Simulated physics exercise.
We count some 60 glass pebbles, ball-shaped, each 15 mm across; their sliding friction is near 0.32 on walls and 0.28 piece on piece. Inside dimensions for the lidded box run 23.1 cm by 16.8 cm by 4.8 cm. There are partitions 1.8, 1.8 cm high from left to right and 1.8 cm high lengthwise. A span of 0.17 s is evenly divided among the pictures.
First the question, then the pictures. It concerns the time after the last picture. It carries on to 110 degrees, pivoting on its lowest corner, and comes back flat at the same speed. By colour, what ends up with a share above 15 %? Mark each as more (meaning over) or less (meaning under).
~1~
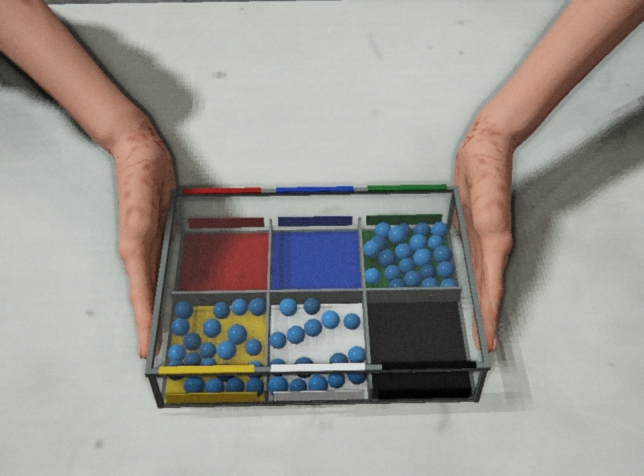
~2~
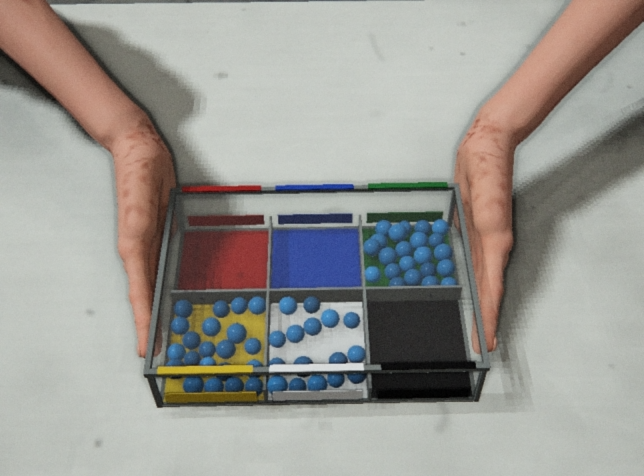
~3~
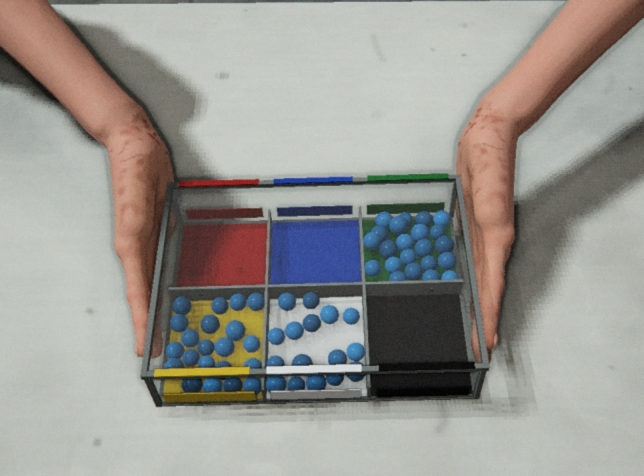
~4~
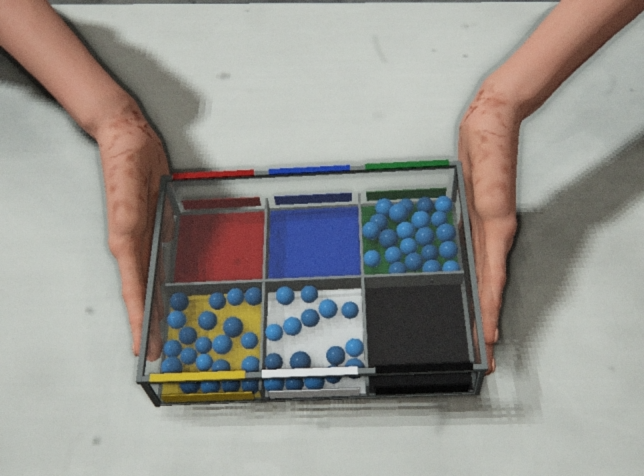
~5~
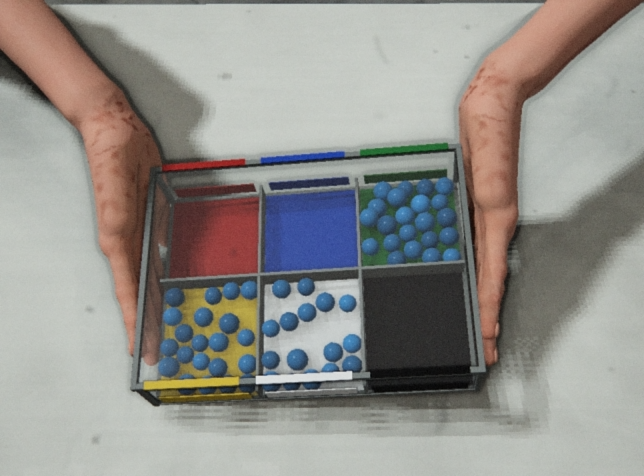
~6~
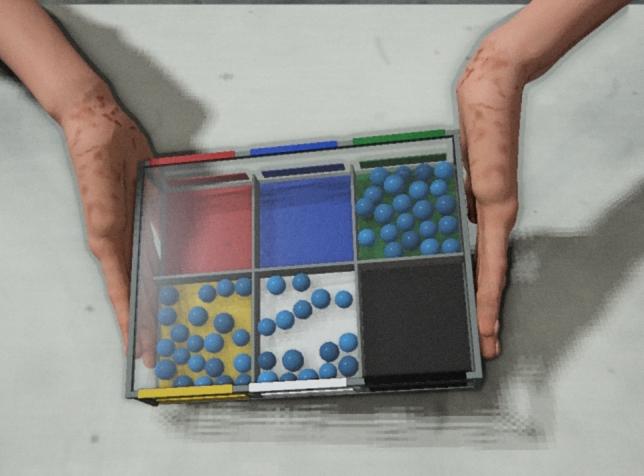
Red - less; blue - less; green - less; yellow - more; white - more; black - less.
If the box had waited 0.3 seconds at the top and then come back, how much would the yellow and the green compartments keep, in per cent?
Yellow 55, green 0.
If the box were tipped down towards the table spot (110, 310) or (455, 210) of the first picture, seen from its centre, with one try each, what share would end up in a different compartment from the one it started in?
About 70 and 65 per cent.
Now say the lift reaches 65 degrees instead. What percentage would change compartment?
Roughly 30 %.
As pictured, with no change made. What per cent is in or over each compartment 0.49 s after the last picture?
Red 0; blue 0; green 15; yellow 40; white 30; black 15.
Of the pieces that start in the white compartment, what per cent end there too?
That comes out at about 60 percent.
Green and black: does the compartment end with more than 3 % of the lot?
Green: False; black: True.
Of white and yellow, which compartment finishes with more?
The yellow one has more.
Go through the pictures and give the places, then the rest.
The first picture shows box tilt 0 degrees, front corners at (152, 371) and (484, 364); green 35 %, yellow 35 %, white 25 %.
The second picture shows box tilt 1 degrees, front corners at (150, 371) and (484, 365).
The third picture shows box tilt 4 degrees, front corners at (147, 373) and (483, 365), lowest corner left front.
The fourth picture shows box tilt 9 degrees, front corners at (143, 378) and (481, 365), lowest corner left front.
The fifth picture shows box tilt 17 degrees, front corners at (138, 385) and (479, 367), lowest corner left front.
The sixth picture shows box tilt 24 degrees, front corners at (132, 392) and (476, 373), lowest corner left front; green 35 %, yellow 35 %, white 25 %.
Then, 0.49 s after the last picture, tilt 109 degrees; green 15 %, yellow 40 %, white 30 %, black 15 %.
Then, 0.82 s after the last picture, tilt 46 degrees; yellow 60 %, white 35 %, black 5 %.
Then, 1.25 s after the last picture, tilt 0 degrees; yellow 60 %, white 35 %, black 5 %.
In the end, red 0 %, blue 0 %, green 0 %, yellow 60 %, white 35 %, black 5 %.
